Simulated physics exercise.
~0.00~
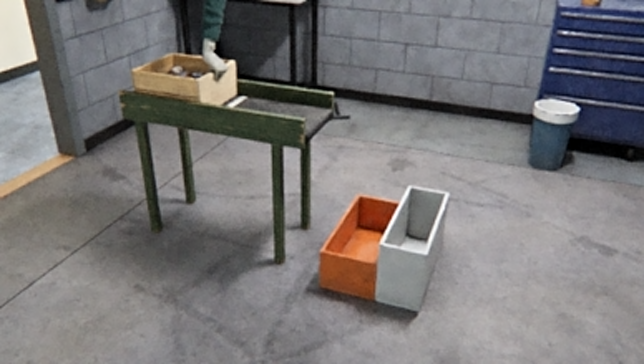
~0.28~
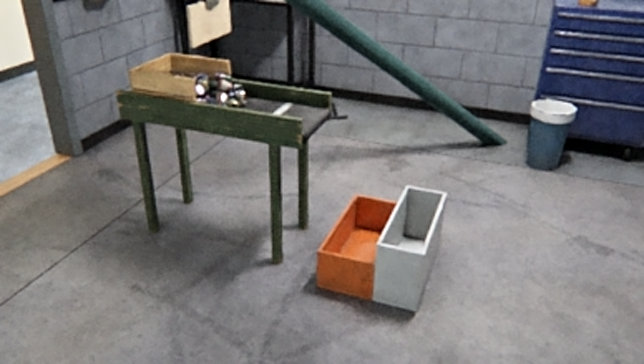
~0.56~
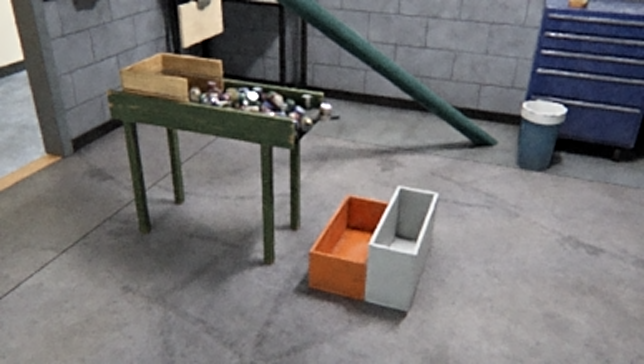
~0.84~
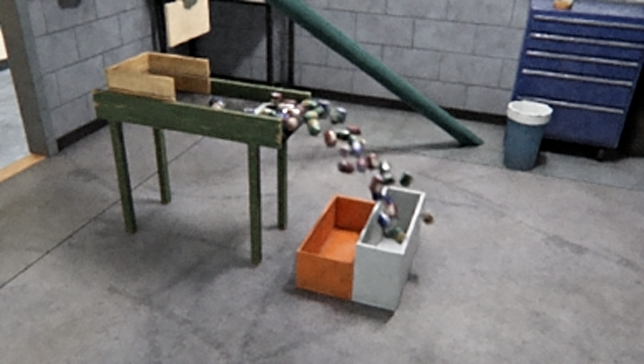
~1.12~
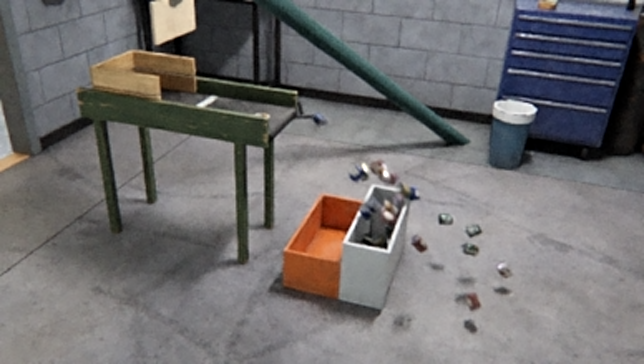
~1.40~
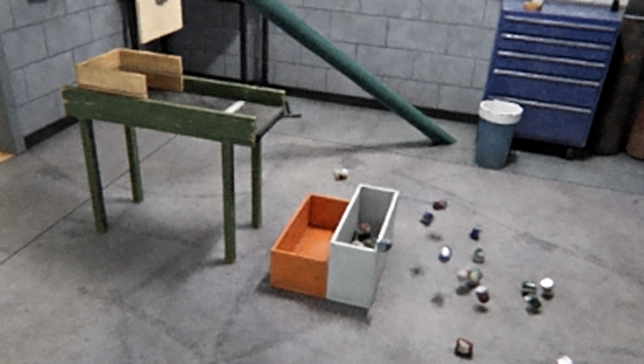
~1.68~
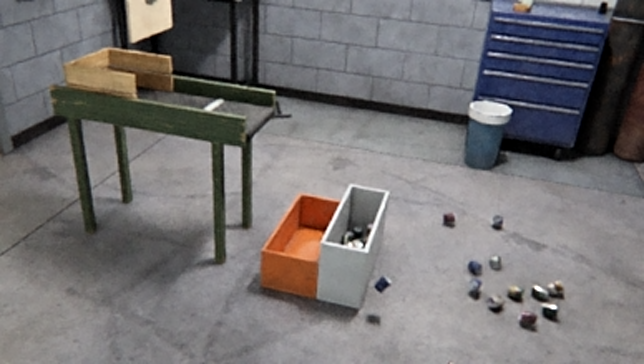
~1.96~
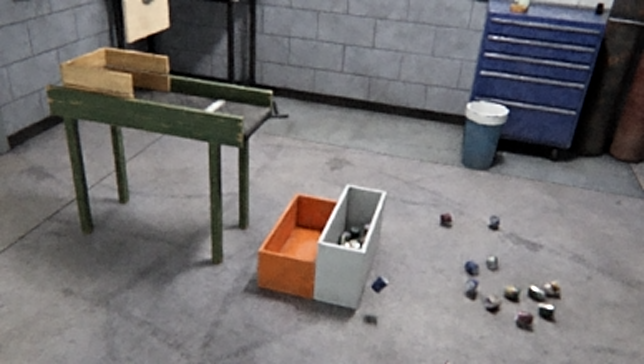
A green-sleeved arm with a pale hand reaches over a wooden pen of small cans on a green belt table, seen from slightly above in a grey block-walled workshop. An orange tote and a white box stand on the concrete floor to the right, with a blue tool cabinet behind. The arm is gone as the gate lifts, and the cans ride the belt rightward in a loose heap. They pour off the end and fly over the orange tote. Many land in the white box, while others scatter and settle on the floor beyond, leaving the orange tote empty.
